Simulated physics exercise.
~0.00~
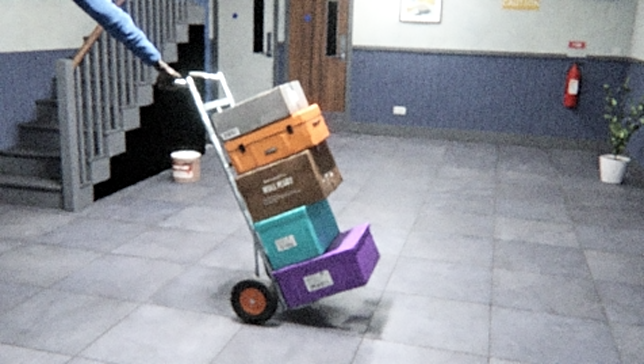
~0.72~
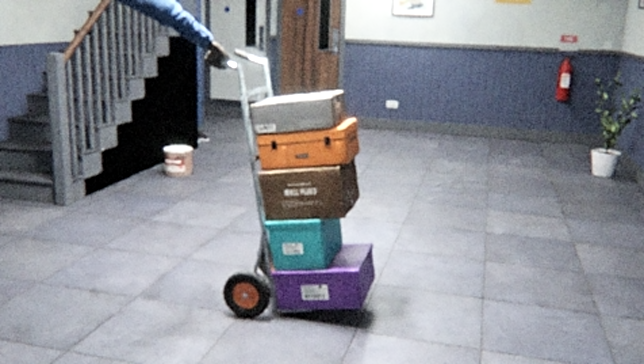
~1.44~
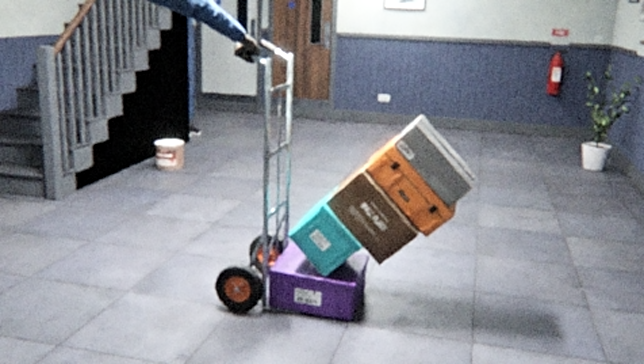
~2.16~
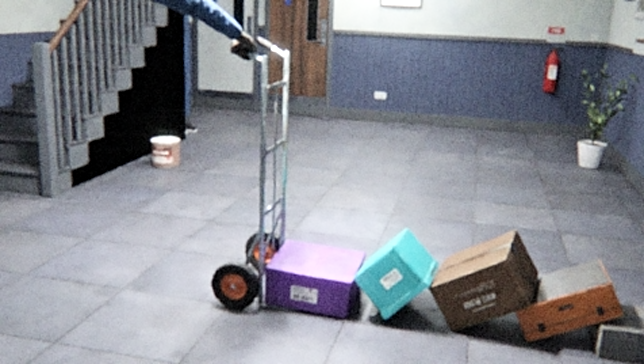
In the video, a gloved hand tips a hand truck stacked with five boxes upright in a tiled hallway, and the upper four topple forward to the right, ending strewn across the floor while the purple tote stays beside the truck.
